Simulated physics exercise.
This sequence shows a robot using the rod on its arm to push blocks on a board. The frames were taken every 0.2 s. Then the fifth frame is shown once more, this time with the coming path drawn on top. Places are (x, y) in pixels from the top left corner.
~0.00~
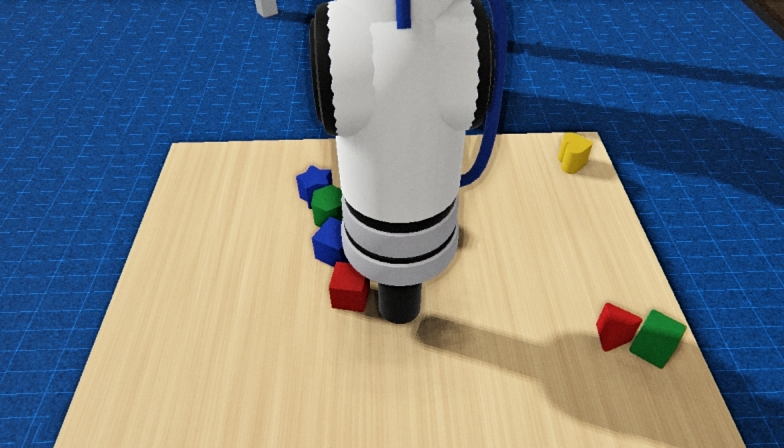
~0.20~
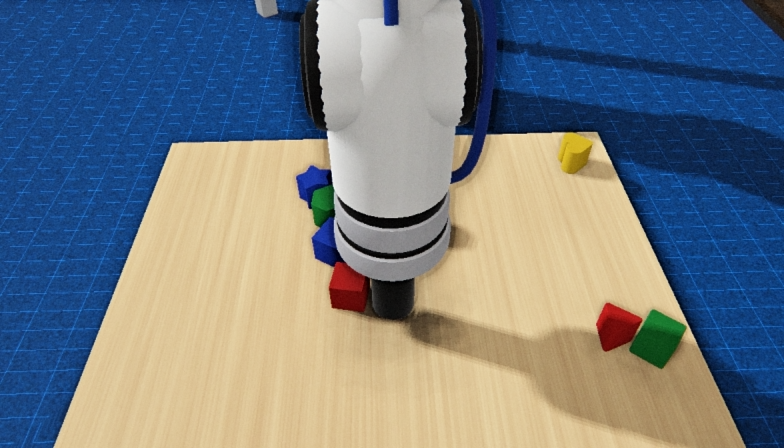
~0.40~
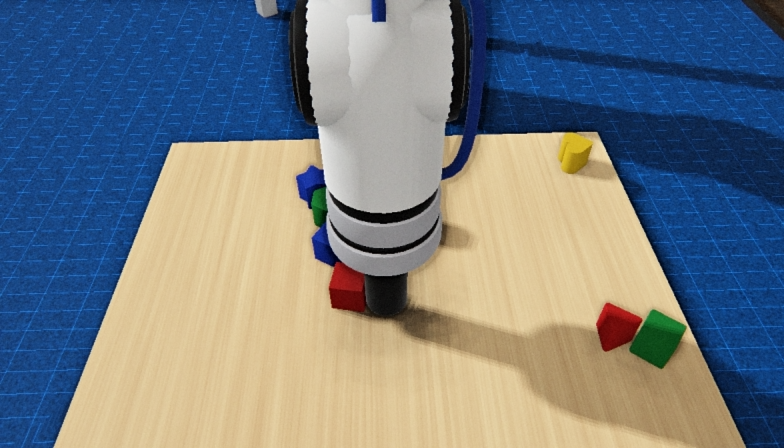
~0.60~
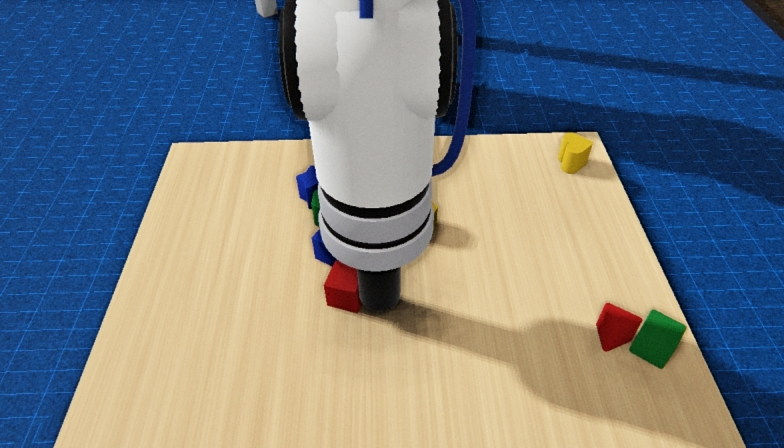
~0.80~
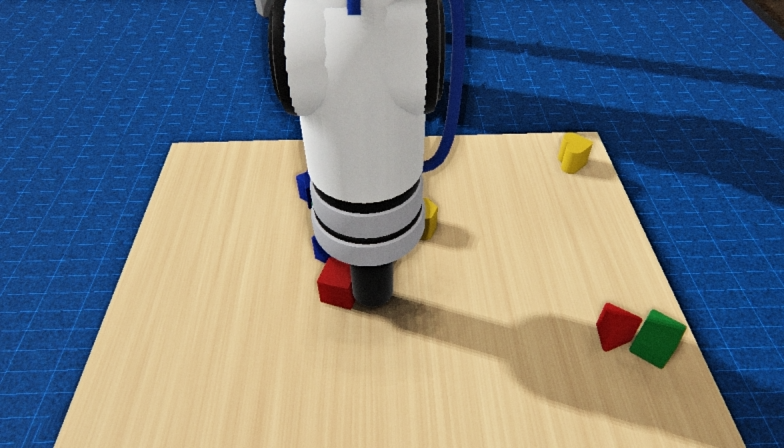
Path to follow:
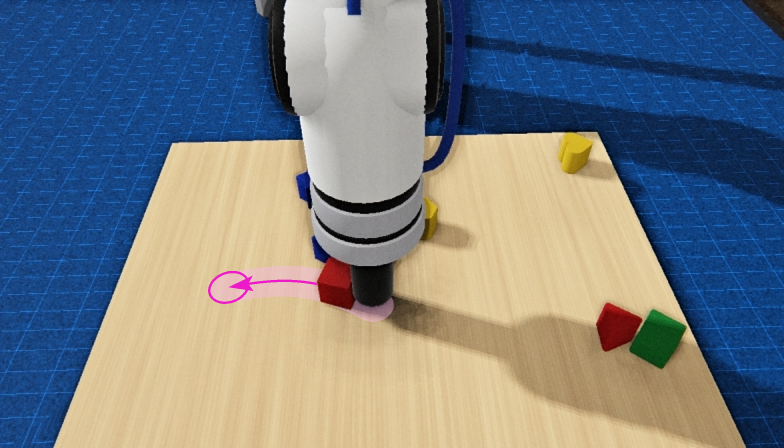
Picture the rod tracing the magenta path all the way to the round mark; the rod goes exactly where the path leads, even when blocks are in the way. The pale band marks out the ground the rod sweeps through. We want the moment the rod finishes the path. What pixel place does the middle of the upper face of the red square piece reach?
Located at (242, 236).
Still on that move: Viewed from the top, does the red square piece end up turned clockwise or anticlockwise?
Twists clockwise.
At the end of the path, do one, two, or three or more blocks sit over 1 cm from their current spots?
I expect one block to move.
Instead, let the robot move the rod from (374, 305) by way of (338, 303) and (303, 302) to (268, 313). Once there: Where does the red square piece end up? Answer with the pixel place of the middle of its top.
I'd say the red square piece ends with its top centre at (287, 255).
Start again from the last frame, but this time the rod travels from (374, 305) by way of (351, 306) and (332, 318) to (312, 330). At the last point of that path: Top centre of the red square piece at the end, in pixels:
That would be at about pixel (317, 268).
The drawn path runs from (374, 305) over (329, 287) and (280, 281) to (229, 287).
The first path, step by step. One third of the way, rod (326, 272); red square piece (294, 253).
Two thirds of the way, rod (276, 266); red square piece (253, 240), turned 35° clockwise.
At the end, rod (224, 272); blue square piece not moved; red square piece (242, 236), turned 60° clockwise.
